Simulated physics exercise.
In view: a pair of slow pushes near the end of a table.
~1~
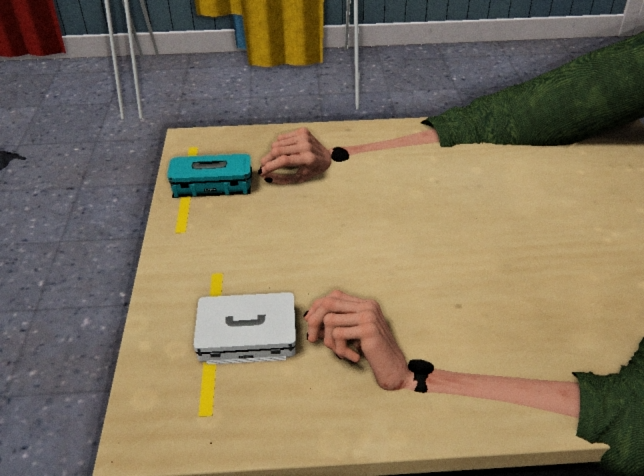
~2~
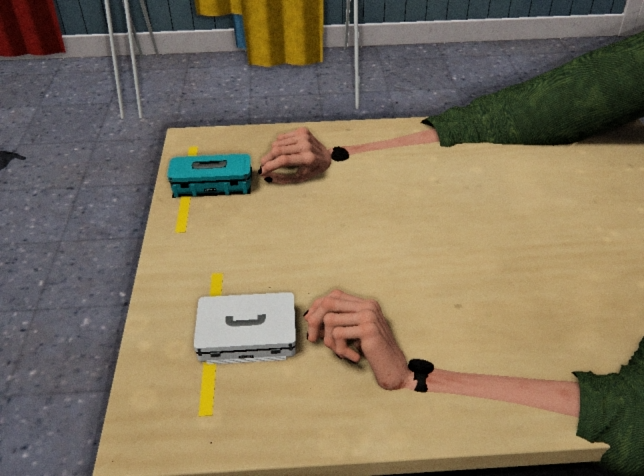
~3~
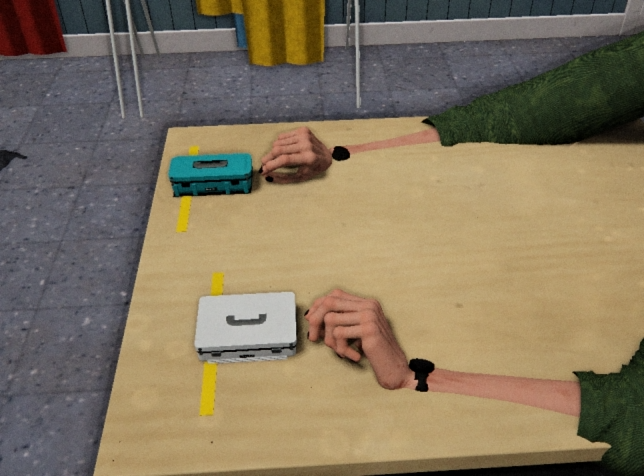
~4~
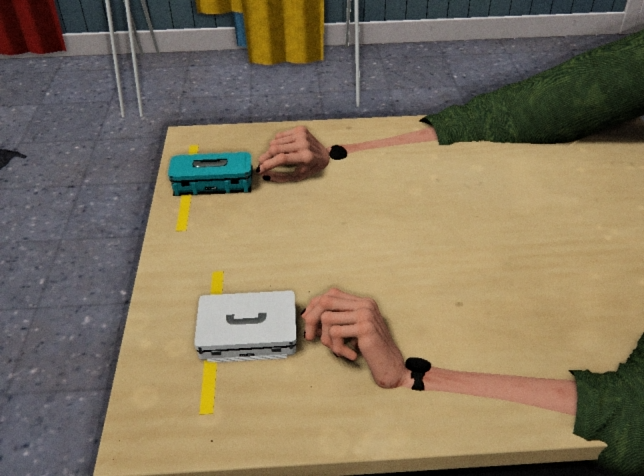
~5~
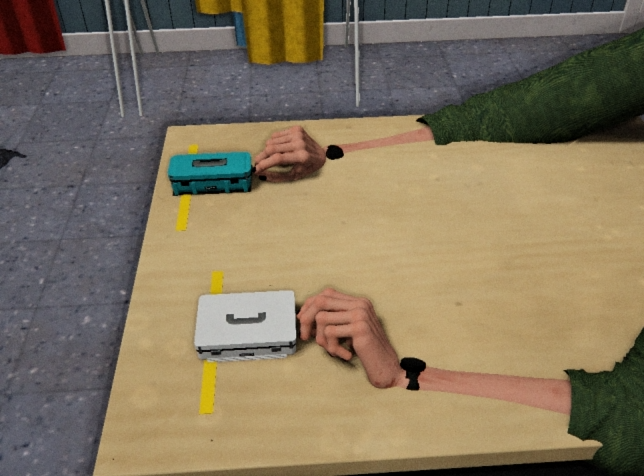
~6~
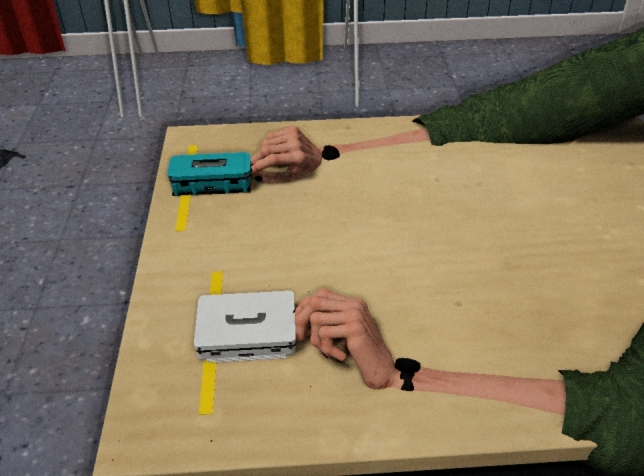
At one end of a wooden table, two hands in green sleeves rested beside a turquoise case and a white case, then crept slightly left against them, while the cases barely moved, if at all.
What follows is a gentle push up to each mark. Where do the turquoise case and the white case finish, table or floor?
Outcome: The turquoise case falls off the table; the white case remains on top.
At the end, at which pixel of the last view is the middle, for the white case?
Near (156, 331).
Then, 1.20 s on from there, turquoise case turned 20° from its first pose near (138, 181); white case displaced about its own width near (156, 331).
Then, 1.48 s on from there, turquoise case on its way down near (153, 331); white case displaced about its own width near (156, 331).
In the end, the turquoise case drops to the floor; the white case is still on the table, near (156, 331).
